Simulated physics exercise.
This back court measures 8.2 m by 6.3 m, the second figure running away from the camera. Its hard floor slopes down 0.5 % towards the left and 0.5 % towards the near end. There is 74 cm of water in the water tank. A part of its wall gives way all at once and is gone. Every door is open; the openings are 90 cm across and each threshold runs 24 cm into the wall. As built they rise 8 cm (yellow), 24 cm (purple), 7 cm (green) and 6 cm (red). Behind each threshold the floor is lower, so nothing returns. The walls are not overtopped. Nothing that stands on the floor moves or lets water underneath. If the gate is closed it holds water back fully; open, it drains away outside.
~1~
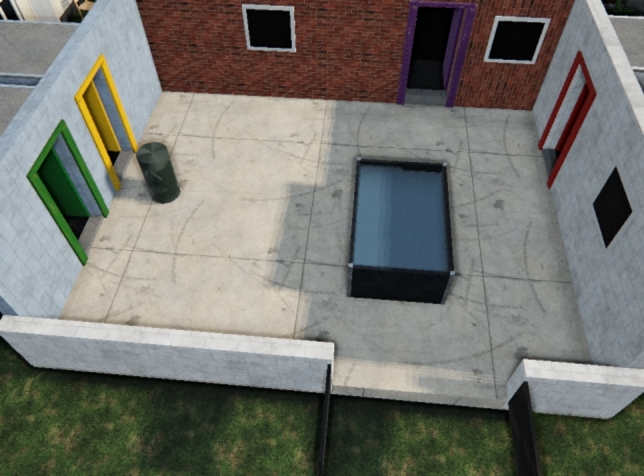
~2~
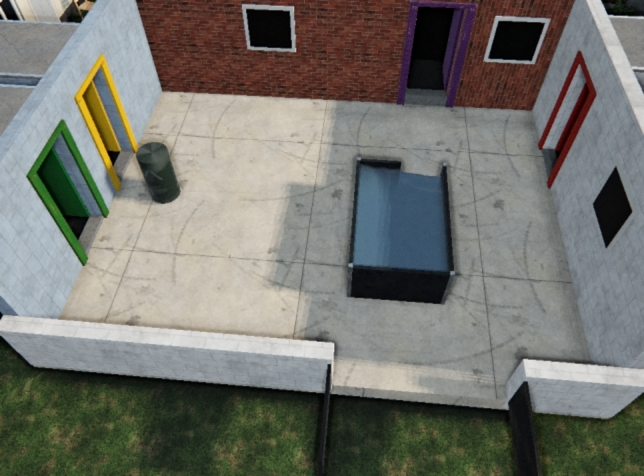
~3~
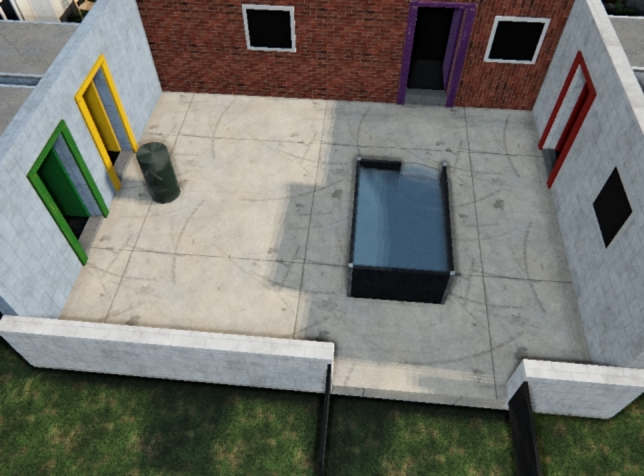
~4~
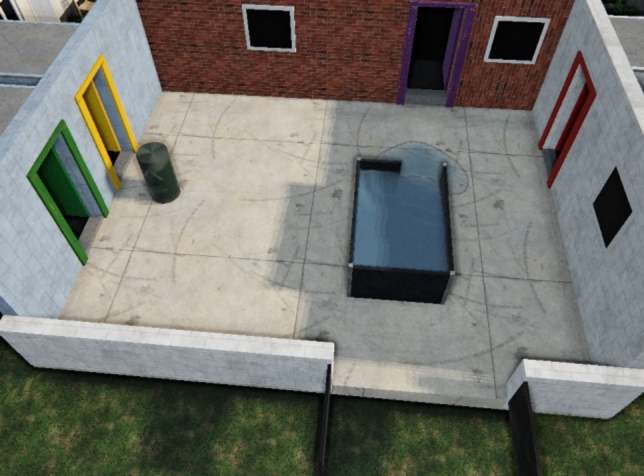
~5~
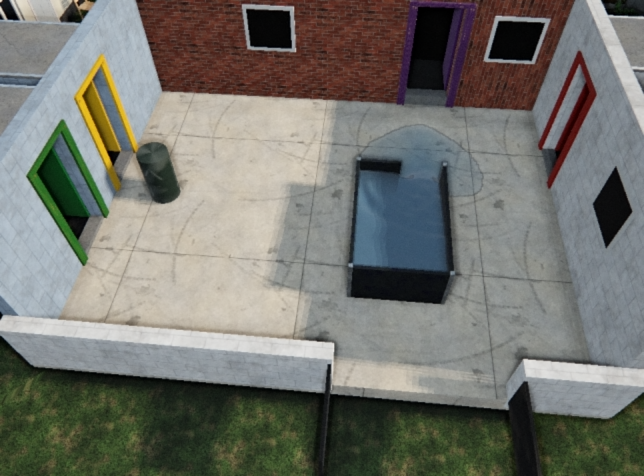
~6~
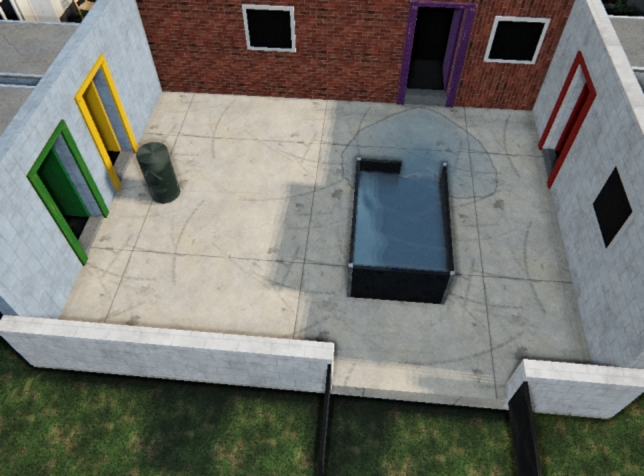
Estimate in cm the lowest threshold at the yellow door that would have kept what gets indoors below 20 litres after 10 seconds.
Some 5.5 cm above the ground.
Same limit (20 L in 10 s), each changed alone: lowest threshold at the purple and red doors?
About 23 cm at purple and 8.5 cm at red.
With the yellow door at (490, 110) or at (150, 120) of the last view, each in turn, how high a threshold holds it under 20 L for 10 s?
Roughly 18 and 8.5 cm.
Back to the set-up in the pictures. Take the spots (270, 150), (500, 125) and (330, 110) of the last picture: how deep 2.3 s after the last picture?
Roughly 1, 20 and 11 cm, in turn.
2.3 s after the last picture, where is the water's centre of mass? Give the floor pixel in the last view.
Around (409, 185).
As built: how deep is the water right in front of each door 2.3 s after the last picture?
In cm: Yellow 0, purple 23, green 0, red 12.
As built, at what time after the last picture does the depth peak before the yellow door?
Around 7.0 s.
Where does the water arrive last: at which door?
It is the green one.
Then, 0.7 s after the last picture water covers 20 % of the floor, deepest (35 cm) near (422, 188); it has not reached the yellow door.
Then, 2.3 s after the last picture water covers 25 % of the floor, deepest (26 cm) near (531, 121); it has not reached the yellow door.
Then, 9.3 s after the last picture water covers 85 % of the floor, deepest (10 cm) near (48, 344); 8 cm at the yellow door, 2 litres in over its 8 cm threshold.
At the yellow door as built, the water peaked near 10 cm, 7.1 s after the last picture.
With a threshold of 4.5 cm, 31 litres would have come in within the 10 s; with 6 cm, 15 litres. So under 20 litres takes about 5.5 cm.
